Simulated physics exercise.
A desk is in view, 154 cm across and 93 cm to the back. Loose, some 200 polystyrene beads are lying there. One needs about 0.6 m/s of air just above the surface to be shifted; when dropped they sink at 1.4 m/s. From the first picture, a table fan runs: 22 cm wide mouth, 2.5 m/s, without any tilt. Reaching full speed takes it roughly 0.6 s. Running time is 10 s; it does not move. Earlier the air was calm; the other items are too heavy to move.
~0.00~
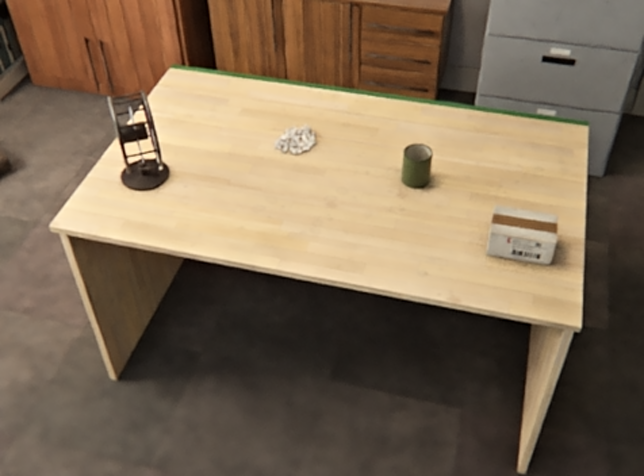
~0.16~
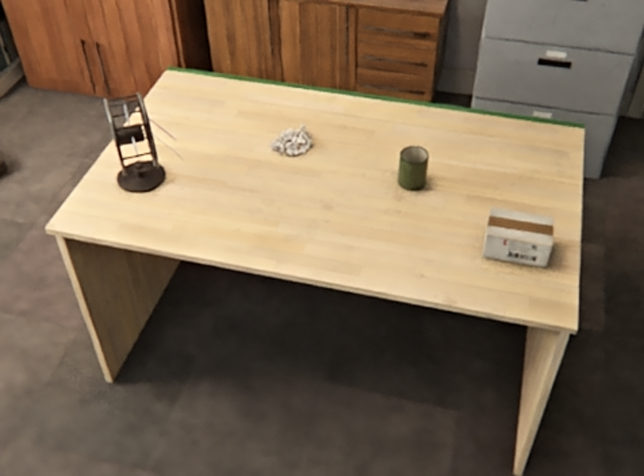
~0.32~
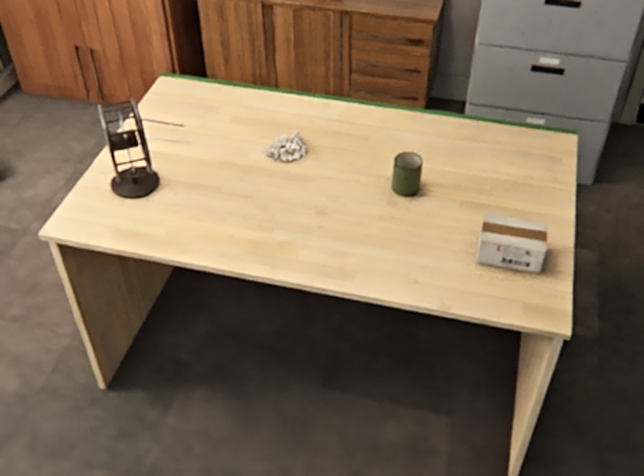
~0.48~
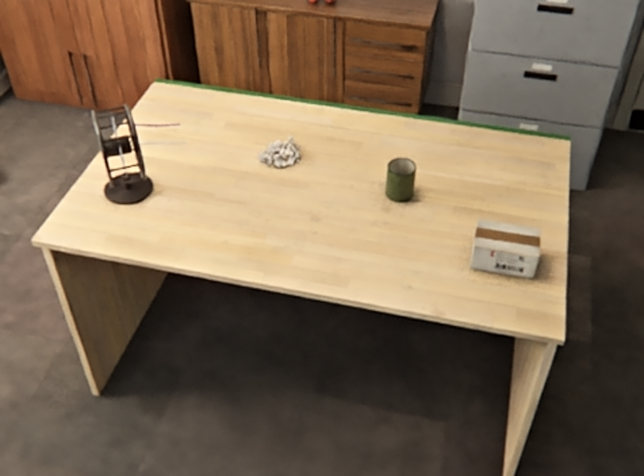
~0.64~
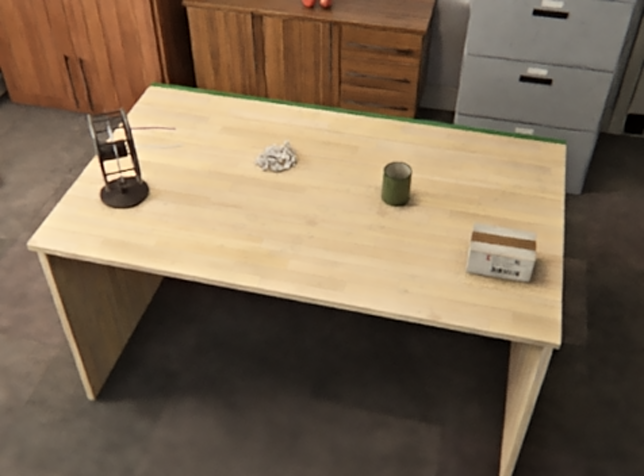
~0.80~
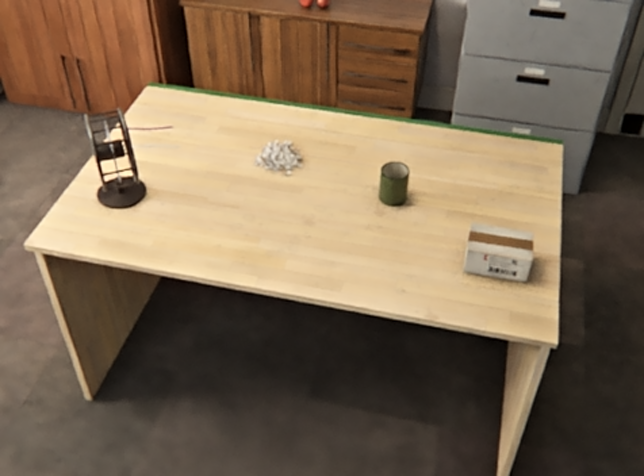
On a pale wooden desk, a small dark fan stood at the left, facing a little pile of white beads that stayed put before spreading slightly, while the green mug and box stayed still.
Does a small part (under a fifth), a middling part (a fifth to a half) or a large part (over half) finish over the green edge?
A large part.
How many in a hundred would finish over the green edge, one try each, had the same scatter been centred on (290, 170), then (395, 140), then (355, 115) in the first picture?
2 %, 40 %, 100 %.
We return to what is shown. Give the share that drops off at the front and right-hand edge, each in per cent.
About 0 per cent at the front edge and 10 per cent at the right-hand edge.
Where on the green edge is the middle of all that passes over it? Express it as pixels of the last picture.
Median crossing point, approx. (413, 120).
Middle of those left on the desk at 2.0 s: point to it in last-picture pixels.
Look about (529, 186) in the last picture.
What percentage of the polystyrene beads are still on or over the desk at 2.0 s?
Estimated share: Close to 20 percent.
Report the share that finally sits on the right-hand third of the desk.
About 10 percent.
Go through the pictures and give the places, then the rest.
In the first frame, the middle of the polystyrene beads is near (297, 141), none has stirred yet and the mouth of the table fan is at (135, 132).
In the second frame, the middle of the polystyrene beads is near (294, 141), none has stirred yet and the green edge is centred on (366, 94).
In the third frame, the middle of the polystyrene beads is near (288, 147), none has stirred yet, the top of a mug is at (408, 160) and the top of a box is at (514, 232).
In the fourth frame, the middle of the polystyrene beads is near (282, 153) and none has stirred yet.
In the fifth frame, the middle of the polystyrene beads is near (275, 156) and none has stirred yet.
In the sixth frame, the middle of the polystyrene beads is near (281, 159), the farthest in sight from the table fan is at (299, 150) and about 45 % have left their places.
After 2.0 s the count stands so, 77 % are over the green edge; the middle of those still in play is near (532, 186).
After 3.2 s the count stands so, 77 % are over the green edge.
After 5.5 s the count stands so, 77 % are over the green edge.
After 10.0 s, at the end, 77 % are over the green edge.
